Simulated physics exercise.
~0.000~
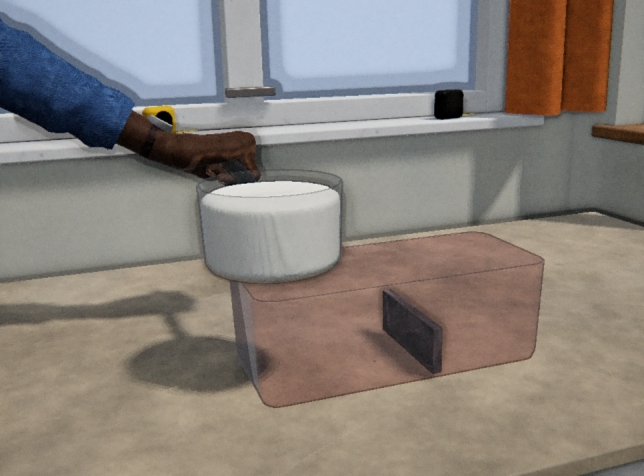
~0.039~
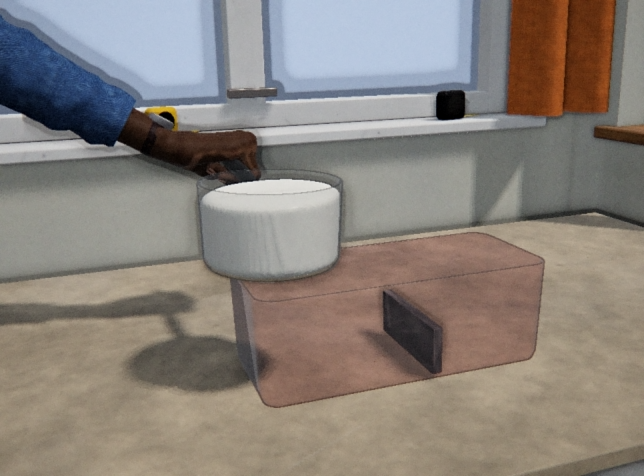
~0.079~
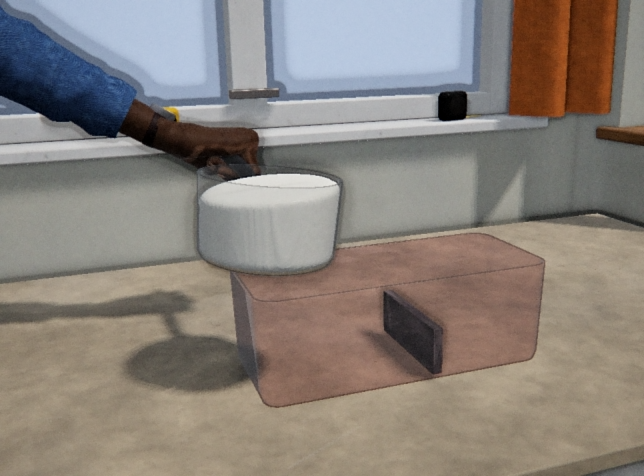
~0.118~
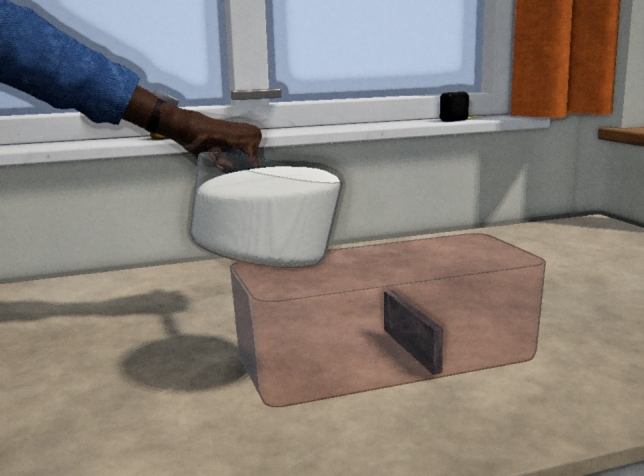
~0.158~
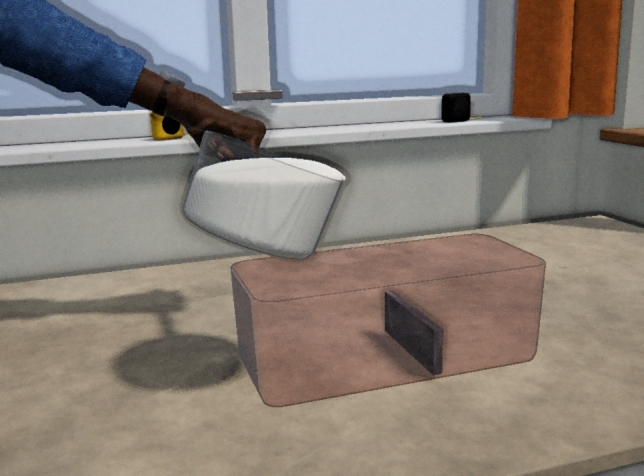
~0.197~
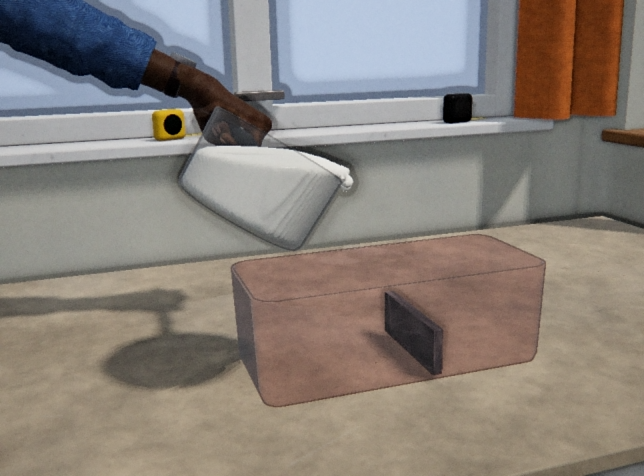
The video shows a hand holding a small clear pot of white liquid above a pinkish transparent oblong basin with a dark upright divider, then leaning the pot to the right until a little liquid passes over its rim.
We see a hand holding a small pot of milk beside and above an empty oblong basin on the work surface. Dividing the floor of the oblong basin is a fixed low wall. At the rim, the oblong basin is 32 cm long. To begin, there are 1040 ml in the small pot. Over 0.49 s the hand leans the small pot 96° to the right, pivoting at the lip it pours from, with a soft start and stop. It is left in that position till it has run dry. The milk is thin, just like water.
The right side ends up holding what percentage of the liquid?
About 53 in every hundred parts.
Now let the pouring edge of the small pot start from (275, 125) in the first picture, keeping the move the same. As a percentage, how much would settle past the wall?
Result then: Approx. 25 %.
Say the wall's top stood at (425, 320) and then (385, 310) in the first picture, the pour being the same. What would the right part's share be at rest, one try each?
I'd put it at about 40 per cent for the first and about 75 per cent for the second.
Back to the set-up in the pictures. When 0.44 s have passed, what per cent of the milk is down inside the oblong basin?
Near 8 in a hundred.
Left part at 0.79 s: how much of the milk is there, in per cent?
Around 16 in a hundred.
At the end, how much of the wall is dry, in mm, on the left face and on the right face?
Left roughly 34 mm; right roughly 18 mm.
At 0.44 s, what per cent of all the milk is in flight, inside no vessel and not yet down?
My guess is roughly 38 %.
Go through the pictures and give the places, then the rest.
It leans 0°; its right rim is at (337, 178); the milk meets the walls at (201, 201) and (333, 189); the oblong basin's rim runs from (240, 283) to (513, 247); the wall's top is at (410, 309), in the first picture.
It leans 2°; its right rim is at (337, 179); the milk meets the walls at (201, 201) and (333, 186), in the second picture.
It leans 6°; its right rim is at (337, 179); the milk meets the walls at (200, 198) and (332, 180), in the third picture.
It leans 13°; its right rim is at (337, 180); the milk meets the walls at (198, 191) and (334, 174), in the fourth picture.
It leans 23°; its right rim is at (337, 180); the milk meets the walls at (194, 178) and (333, 173); 2 per cent is over the edge, in the fifth picture.
It leans 33°; its right rim is at (336, 181); the milk meets the walls at (190, 159) and (335, 171); 4 per cent is over the edge, in the sixth picture.
After 0.44 s the tilt is 93° and 53 per cent is still to pour, 6 is left of the wall and 2 right of it.
After 0.61 s the tilt is 96° and 11 per cent is still to pour, 5 is left of the wall and 61 right of it.
After 0.79 s the tilt is 96° and 3 per cent is still to pour, 15 is left of the wall and 49 right of it.
After 0.99 s the tilt is 96° and 1 per cent is still to pour, 28 is left of the wall and 64 right of it.
In the end 42 per cent lies left of the wall, 53 right of it and 5 outside.
